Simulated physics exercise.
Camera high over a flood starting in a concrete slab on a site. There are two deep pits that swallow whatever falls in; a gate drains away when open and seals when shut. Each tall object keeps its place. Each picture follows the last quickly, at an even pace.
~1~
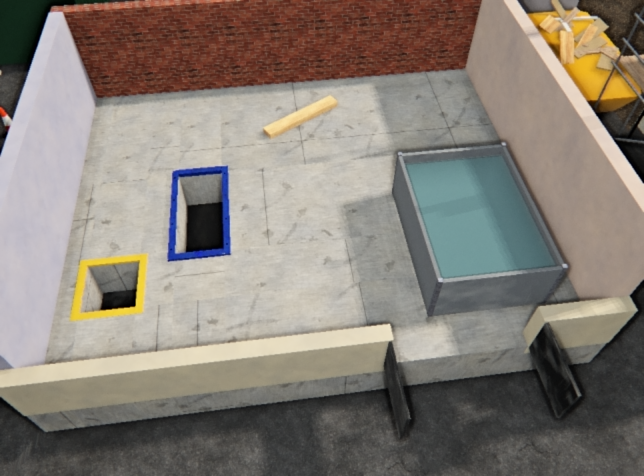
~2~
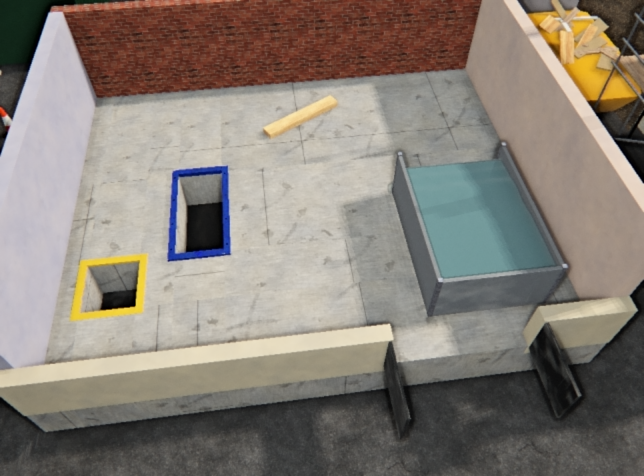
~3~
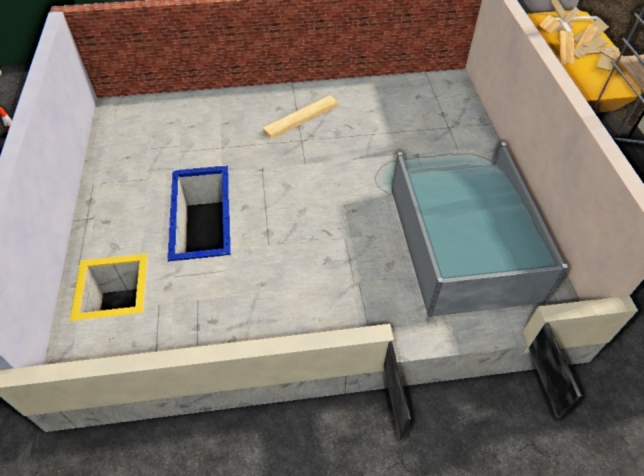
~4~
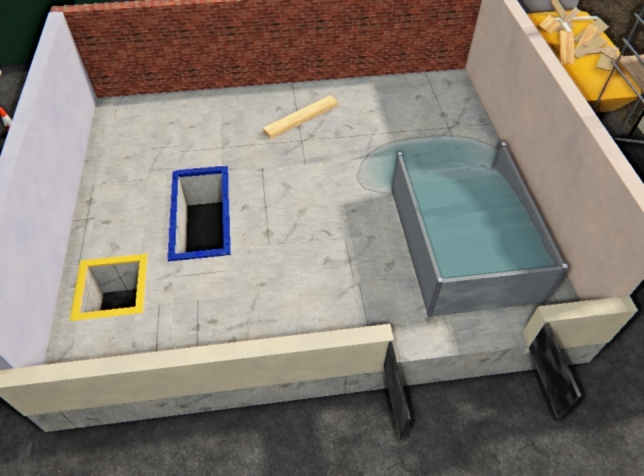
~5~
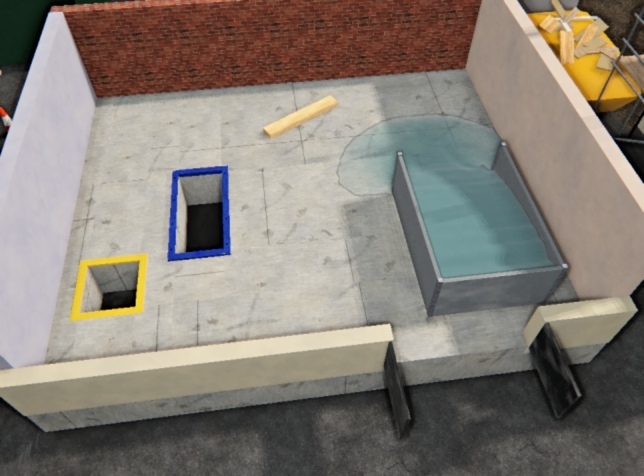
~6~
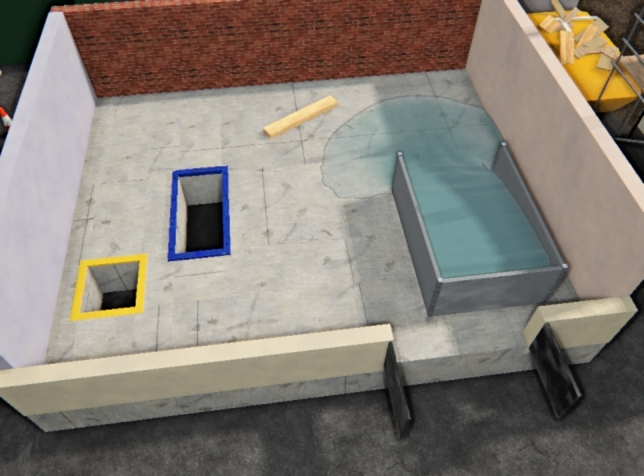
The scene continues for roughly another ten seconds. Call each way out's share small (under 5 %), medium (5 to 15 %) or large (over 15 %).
Small, medium or large: The gate gets a small share; the blue pit gets a medium share; the yellow pit gets a medium share.
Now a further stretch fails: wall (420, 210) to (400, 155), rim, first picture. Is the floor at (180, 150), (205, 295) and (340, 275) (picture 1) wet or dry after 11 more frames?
Result, in sequence: Inundated; inundated; inundated.
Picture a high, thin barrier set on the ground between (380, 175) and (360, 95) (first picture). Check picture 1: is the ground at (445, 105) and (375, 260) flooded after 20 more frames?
In turn, the first is submerged and the second spared.
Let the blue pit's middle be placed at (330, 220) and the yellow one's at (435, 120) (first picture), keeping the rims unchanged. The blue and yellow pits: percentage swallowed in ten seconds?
Blue 2 %; yellow 45 %.
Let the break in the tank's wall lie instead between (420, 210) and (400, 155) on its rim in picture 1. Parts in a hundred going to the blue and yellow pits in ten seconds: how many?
Result - blue: 30 %; yellow: 20 %.
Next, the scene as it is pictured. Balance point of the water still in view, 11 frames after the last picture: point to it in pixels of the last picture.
Near (419, 151) in the last view.
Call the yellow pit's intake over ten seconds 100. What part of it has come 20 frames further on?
I make it 0 per cent.
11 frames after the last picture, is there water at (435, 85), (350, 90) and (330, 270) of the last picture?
First swamped, then swamped, then spared.
A moment on, water covers 25 % of the floor; the gate 0 %, the blue pit 0 %, the yellow pit 0 %.
Next, water covers 35 % of the floor; the gate 0 %, the blue pit 0 %, the yellow pit 0 %.
Then, water covers 50 % of the floor; the gate 0 %, the blue pit 0 %, the yellow pit 0 %.
Later, water covers 80 % of the floor; the gate 0 %, the blue pit 5 %, the yellow pit 1 %.
In the end, water covers 100 % of the floor; the gate 2 %, the blue pit 9 %, the yellow pit 10 %.
